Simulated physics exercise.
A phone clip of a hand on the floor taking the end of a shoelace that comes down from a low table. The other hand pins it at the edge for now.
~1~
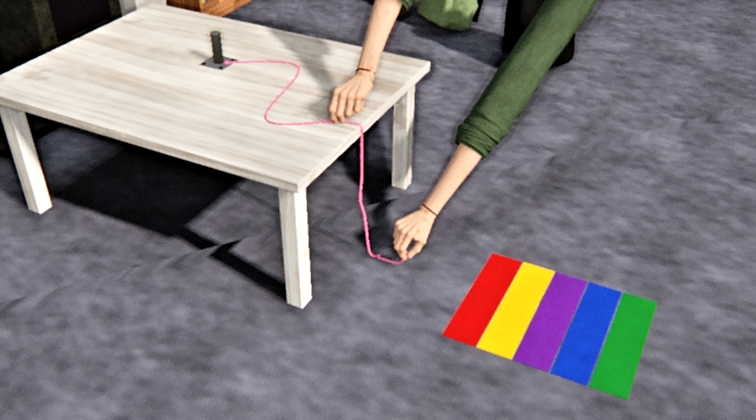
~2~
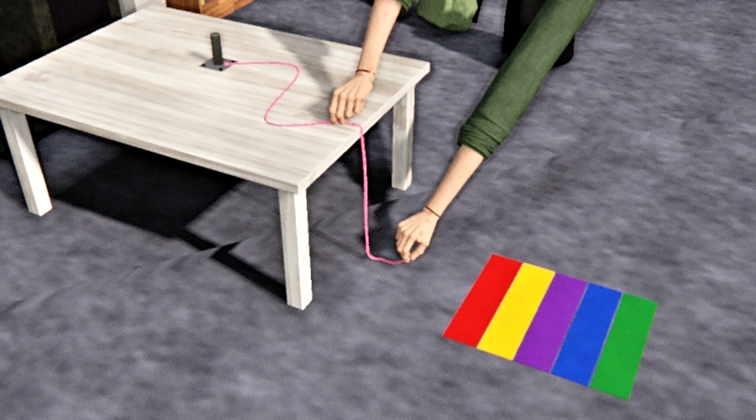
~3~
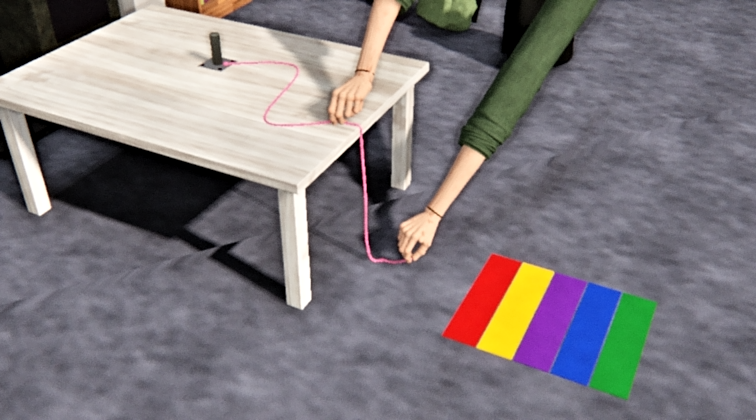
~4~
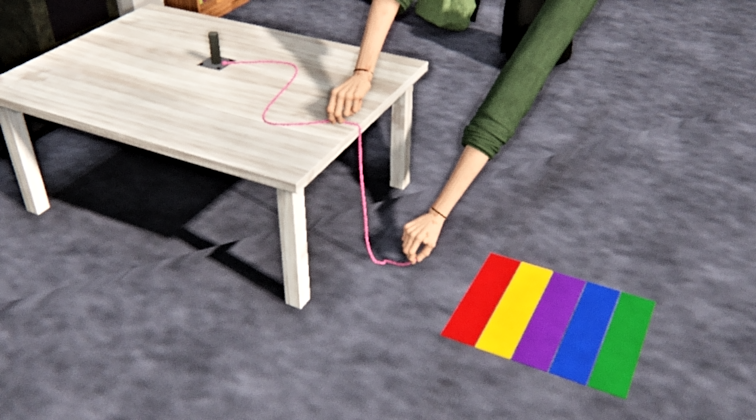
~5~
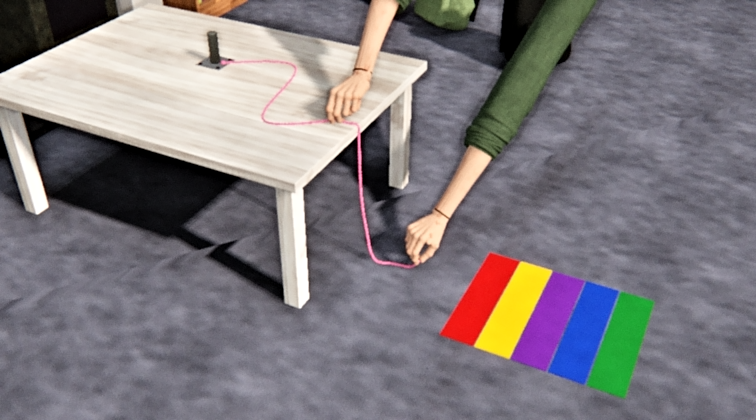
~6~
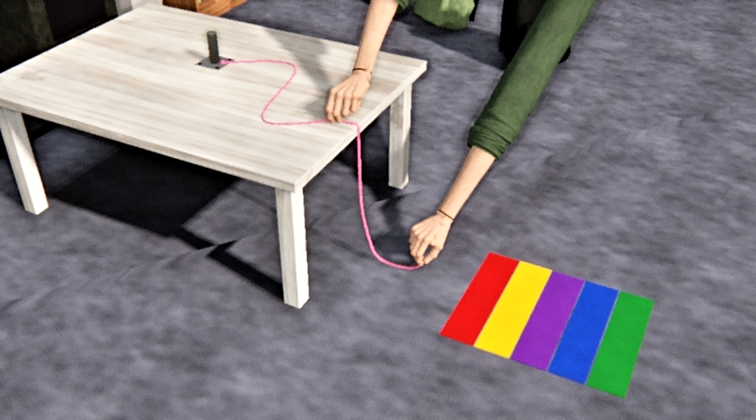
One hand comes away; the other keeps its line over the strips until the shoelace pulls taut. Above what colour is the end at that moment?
It halts on the green strip.
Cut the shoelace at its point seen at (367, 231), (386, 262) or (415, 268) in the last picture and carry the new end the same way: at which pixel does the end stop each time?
About (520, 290), (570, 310) and (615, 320).
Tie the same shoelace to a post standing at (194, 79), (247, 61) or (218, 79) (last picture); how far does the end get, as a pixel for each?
The places are (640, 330), (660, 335) and (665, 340).
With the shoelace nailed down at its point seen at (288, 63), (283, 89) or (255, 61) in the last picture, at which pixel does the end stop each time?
Near (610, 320), (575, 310) and (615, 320).
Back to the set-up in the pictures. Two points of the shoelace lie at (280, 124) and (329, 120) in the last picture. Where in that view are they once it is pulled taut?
About (394, 134), and the other about (432, 165).
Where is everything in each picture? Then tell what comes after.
In the first picture, end (407, 257); red (468, 324); yellow (503, 336); purple (539, 348); blue (576, 361); green (614, 374).
In the second picture, end (410, 258); shoelace through (260, 63) (293, 82) (266, 116) (337, 122) (365, 177) (367, 245).
In the third picture, end (411, 259).
In the fourth picture, end (416, 260); shoelace through (258, 62) (291, 81) (264, 115) (335, 121) (361, 176) (368, 245).
In the fifth picture, end (419, 261).
In the sixth picture, end (423, 262); shoelace through (256, 61) (290, 81) (262, 115) (334, 120) (360, 175) (370, 244).
Early on, end near (558, 304); over purple.
Midway, end near (603, 318); over blue.
At the end of the slack, end near (630, 327); over green. Over green.
